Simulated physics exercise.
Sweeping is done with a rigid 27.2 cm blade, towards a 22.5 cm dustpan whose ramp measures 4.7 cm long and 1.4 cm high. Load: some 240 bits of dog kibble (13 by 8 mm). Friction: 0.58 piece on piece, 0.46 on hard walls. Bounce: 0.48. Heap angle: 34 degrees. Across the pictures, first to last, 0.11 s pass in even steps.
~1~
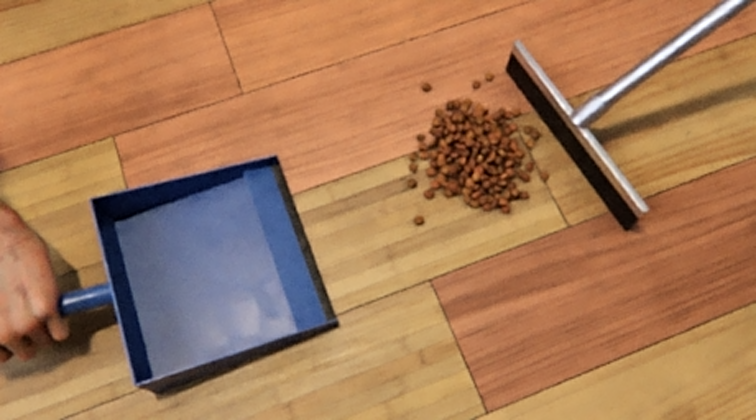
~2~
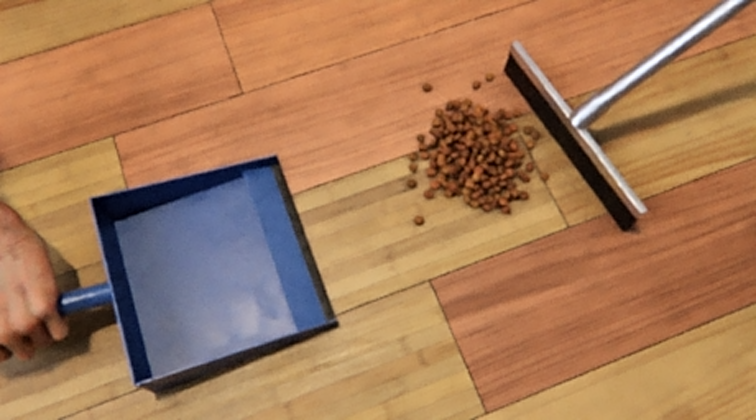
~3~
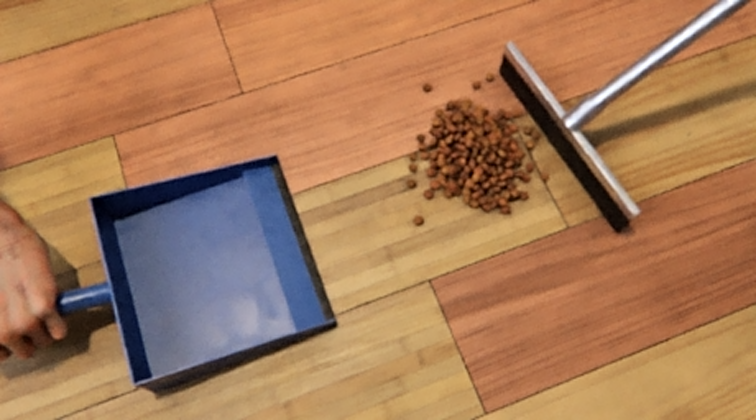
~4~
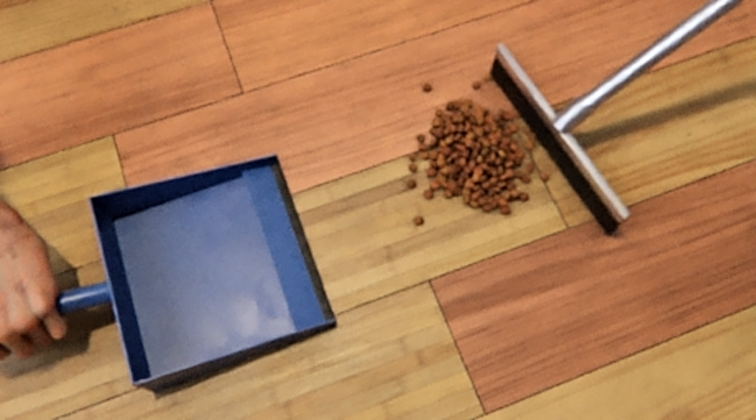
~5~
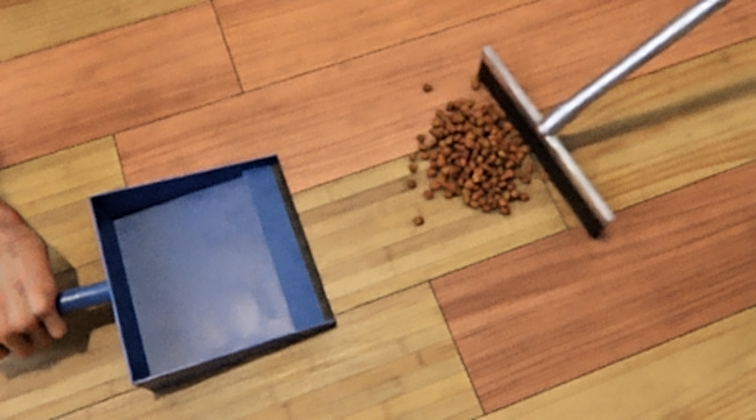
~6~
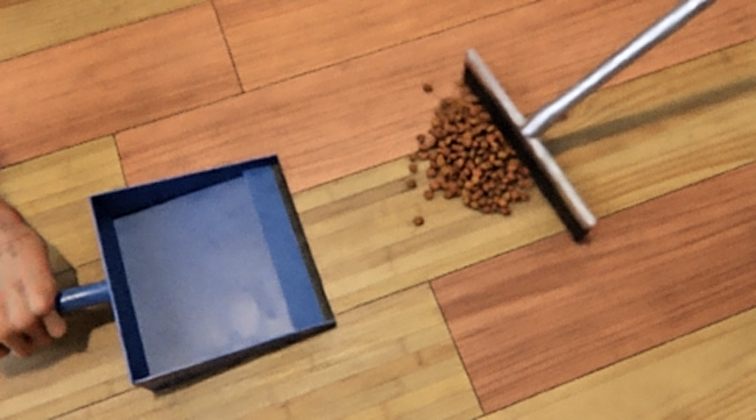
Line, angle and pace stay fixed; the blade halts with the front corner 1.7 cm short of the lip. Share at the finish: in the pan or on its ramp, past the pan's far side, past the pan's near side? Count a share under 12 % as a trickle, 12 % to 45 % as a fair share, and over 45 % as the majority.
At the end, in the pan or on its ramp: A middle share; past the pan's far side: A middle share; past the pan's near side: Not many.
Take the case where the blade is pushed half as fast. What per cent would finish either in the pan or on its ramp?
I'd put it at roughly 20 per cent.
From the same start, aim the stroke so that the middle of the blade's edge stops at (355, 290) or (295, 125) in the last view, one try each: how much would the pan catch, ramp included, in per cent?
The two tries give roughly 45 and 15 %.
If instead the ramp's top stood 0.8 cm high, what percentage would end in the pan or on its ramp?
Then about 35 per cent.
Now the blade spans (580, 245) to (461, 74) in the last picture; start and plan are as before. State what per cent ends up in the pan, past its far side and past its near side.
Pan 55; far 10; near 10.
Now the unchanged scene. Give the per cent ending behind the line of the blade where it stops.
Roughly 0 percent of it.
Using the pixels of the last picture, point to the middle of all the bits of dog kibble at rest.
Approximately (294, 211) in the last view.
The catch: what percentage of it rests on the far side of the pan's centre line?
Around 70 in a hundred.
Then, 0.14 s after the last picture, middle of the blade 15 cm from the lip; 0 % over the lip, far side 10 %, near side 0 %.
Then, 0.23 s after the last picture, middle of the blade 7 cm from the lip; 0 % over the lip, far side 15 %, near side 0 %.
Then, 0.46 s after the last picture, middle of the blade 4 cm from the lip; 30 % over the lip, far side 20 %, near side 5 %.
In the end, pan 30 %, far side 20 %, near side 5 %, in front of the lip or behind the blade 45 %.
